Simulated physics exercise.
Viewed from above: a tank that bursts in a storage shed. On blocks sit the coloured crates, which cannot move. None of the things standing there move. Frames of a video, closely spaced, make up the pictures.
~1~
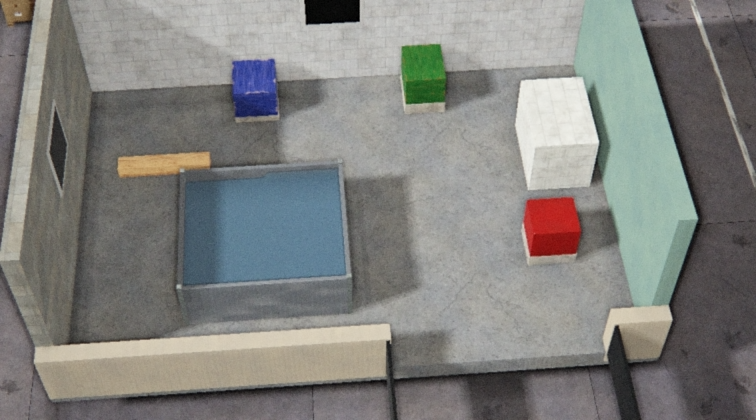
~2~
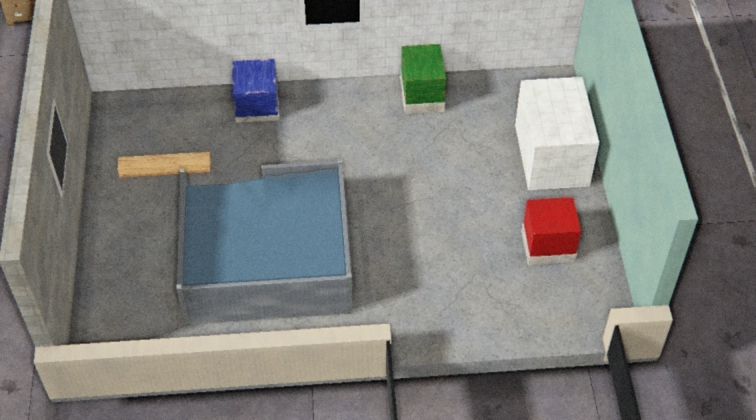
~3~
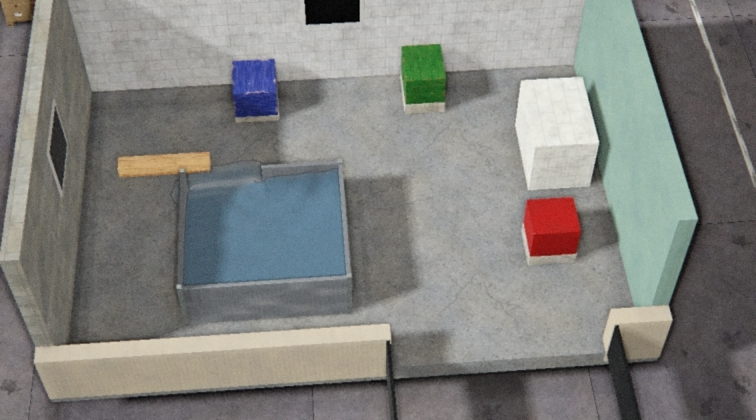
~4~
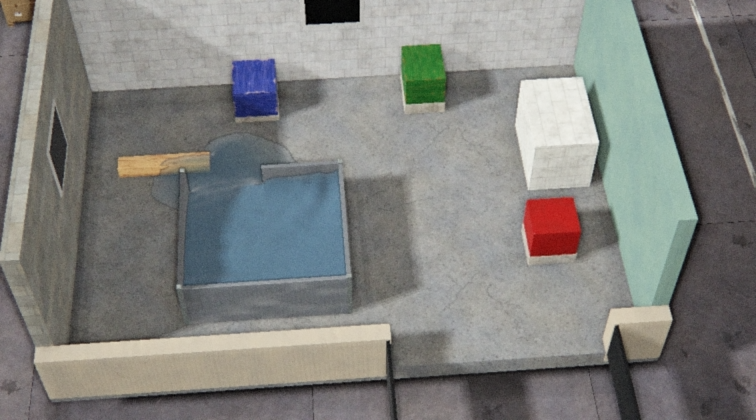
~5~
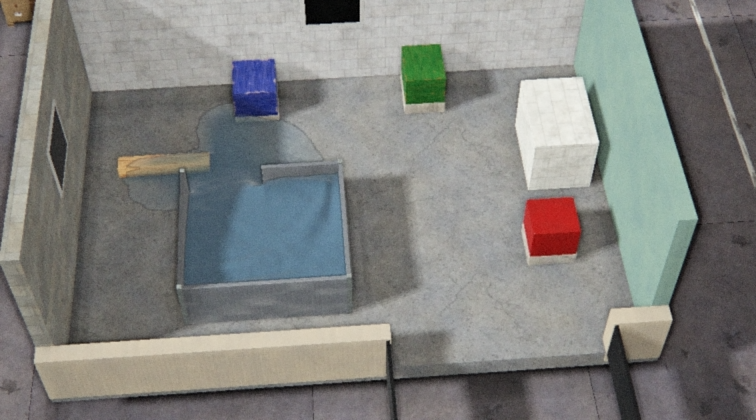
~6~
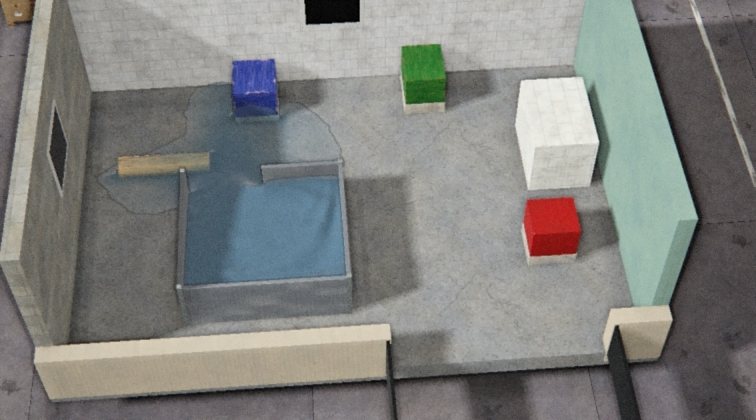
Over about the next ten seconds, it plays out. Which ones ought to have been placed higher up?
The green crate will meet the water. The red crate will avoid the water. The blue crate will meet the water.
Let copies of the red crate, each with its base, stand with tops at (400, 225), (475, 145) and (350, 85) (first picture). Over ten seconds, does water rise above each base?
Listed in turn: Clear / clear / overtopped.
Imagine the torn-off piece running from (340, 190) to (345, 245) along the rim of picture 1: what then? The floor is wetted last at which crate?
The blue-painted one.
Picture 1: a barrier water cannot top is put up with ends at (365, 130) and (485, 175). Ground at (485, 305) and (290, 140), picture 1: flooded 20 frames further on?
As listed: Clear, wet.
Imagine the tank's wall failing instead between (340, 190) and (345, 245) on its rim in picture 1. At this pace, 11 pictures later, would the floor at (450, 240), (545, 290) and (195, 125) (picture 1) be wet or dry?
Spot one inundated, spot two inundated, spot three spared.
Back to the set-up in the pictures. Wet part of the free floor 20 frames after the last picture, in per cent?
60 %.
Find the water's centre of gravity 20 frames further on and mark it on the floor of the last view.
I reckon somewhere around (244, 192).
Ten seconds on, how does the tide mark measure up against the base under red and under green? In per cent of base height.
Roughly 80 percent, then 140 percent.
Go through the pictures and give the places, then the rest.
In the first frame, still water in the open tank at (263, 226).
In the second frame, water pours out on the open tank's far side and has run to a hidden place.
In the third frame, the front is at (263, 168), out from the gap on the open tank's far side.
In the fourth frame, the front is at (248, 137), out from the gap on the open tank's far side.
In the fifth frame, the front is at (221, 108), out from the gap on the open tank's far side.
In the sixth frame, the front is at (203, 88), out from the gap on the open tank's far side.
A moment on, water covers 25 % of the floor; the green crate not reached, the red crate not reached, the blue crate water round its plinth.
Next, water covers 40 % of the floor; the green crate water round its plinth, the red crate not reached, the blue crate water round its plinth.
Then, water covers 60 % of the floor; the green crate water round its plinth, the red crate not reached, the blue crate water round its plinth.
Later, water covers 90 % of the floor; the green crate water round its plinth, the red crate water round its plinth, the blue crate water round its plinth.
In the end, water covers 100 % of the floor; the green crate was topped, the red crate stayed above the water, the blue crate was topped.
